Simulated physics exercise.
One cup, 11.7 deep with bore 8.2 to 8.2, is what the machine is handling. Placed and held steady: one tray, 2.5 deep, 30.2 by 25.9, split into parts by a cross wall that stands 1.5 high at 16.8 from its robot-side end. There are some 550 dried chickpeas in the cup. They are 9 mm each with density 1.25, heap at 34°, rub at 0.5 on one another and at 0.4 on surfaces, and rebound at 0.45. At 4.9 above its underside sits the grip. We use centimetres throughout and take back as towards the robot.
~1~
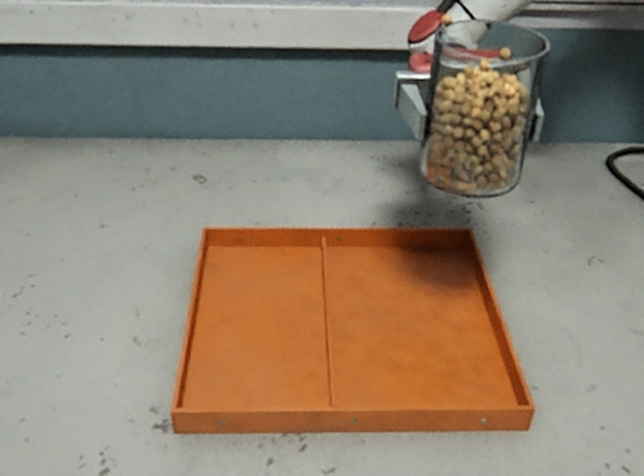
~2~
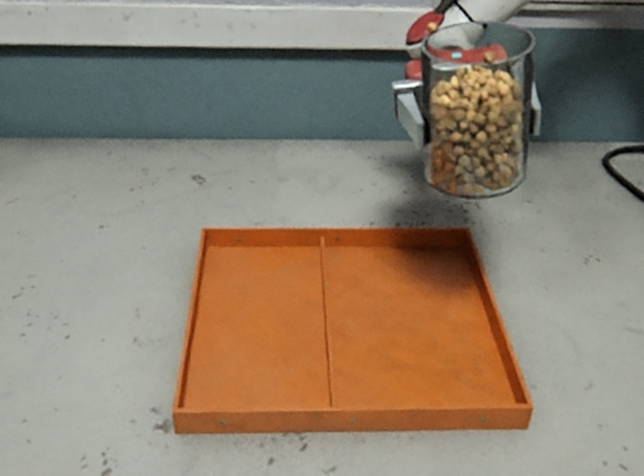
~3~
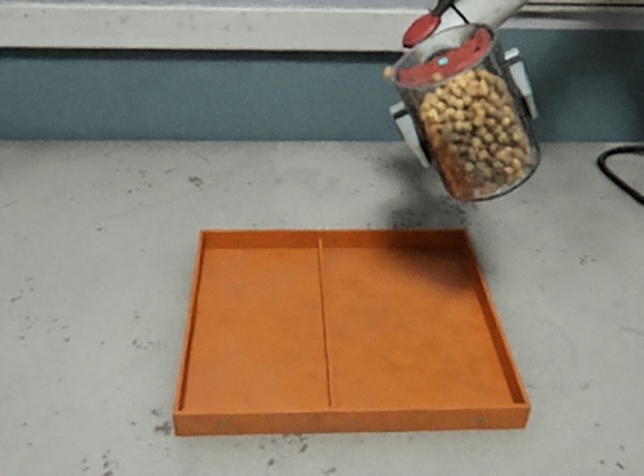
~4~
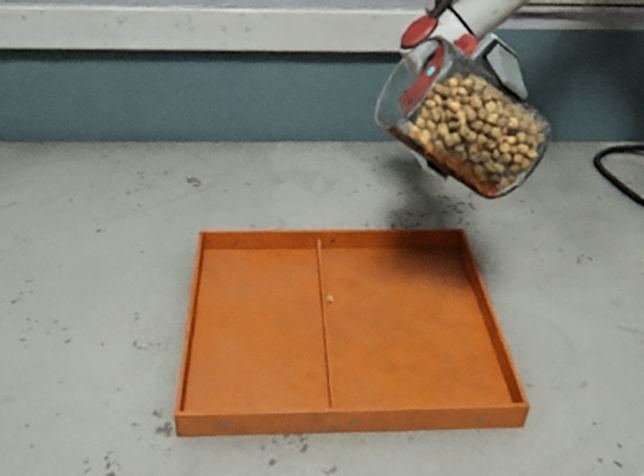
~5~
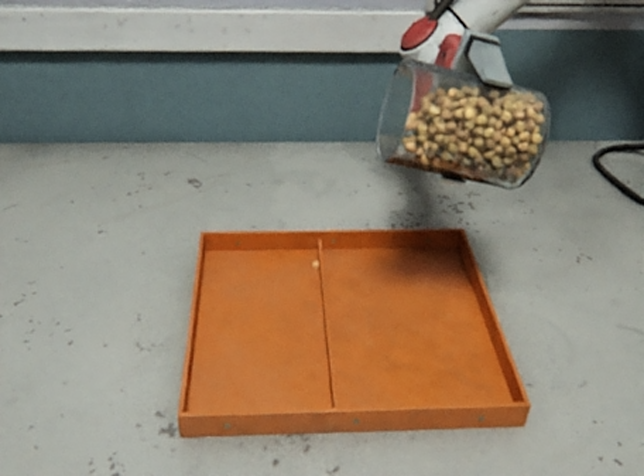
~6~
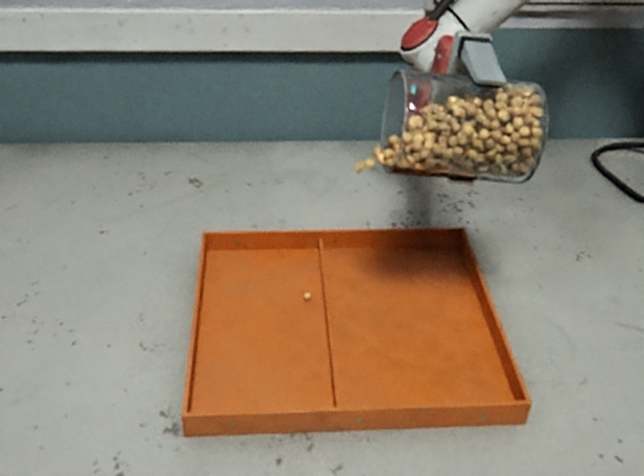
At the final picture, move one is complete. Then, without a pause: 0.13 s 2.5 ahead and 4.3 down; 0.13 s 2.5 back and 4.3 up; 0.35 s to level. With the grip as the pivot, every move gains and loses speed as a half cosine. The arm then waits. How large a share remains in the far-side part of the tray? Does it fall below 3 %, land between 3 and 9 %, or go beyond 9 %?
It lands between 3 and 9 %.
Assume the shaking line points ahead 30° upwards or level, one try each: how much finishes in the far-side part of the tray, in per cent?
I'd say close to 45 percent for the first and close to 35 percent for the second.
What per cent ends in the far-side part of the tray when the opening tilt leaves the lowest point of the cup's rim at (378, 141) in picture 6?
Estimate: About 0 per cent.
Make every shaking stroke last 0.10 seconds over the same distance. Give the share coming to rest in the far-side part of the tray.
Estimate for that case: 10 %.
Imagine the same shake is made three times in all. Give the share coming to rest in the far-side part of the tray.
15 per cent.
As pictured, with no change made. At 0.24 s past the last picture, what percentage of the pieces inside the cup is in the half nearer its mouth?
35 per cent.
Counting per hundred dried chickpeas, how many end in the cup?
About 90 percent.
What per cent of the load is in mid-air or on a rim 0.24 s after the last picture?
About 3 per cent.
Then, 0.24 s later, tilted 84° forward, highest piece 26 above the table; 530 in the cup, 4 in the far-side part, 1 in the robot-side part, 15 in flight or on a rim.
Then, 0.49 s later, tilted 23° forward, highest piece 29 above the table; 506 in the cup, 25 in the far-side part, 14 in the robot-side part, 1 on the table or floor, 4 in flight or on a rim.
Then, 0.81 s later, level, highest piece 27 above the table; 506 in the cup, 28 in the far-side part, 15 in the robot-side part, 1 on the table or floor.
Then, 1.86 s later, level, highest piece 27 above the table; 506 in the cup, 28 in the far-side part, 15 in the robot-side part, 1 on the table or floor.
At rest, 506 in the cup, 28 in the far-side part, 15 in the robot-side part, 1 on the table or floor. That is 5 % in the far-side part of the tray.
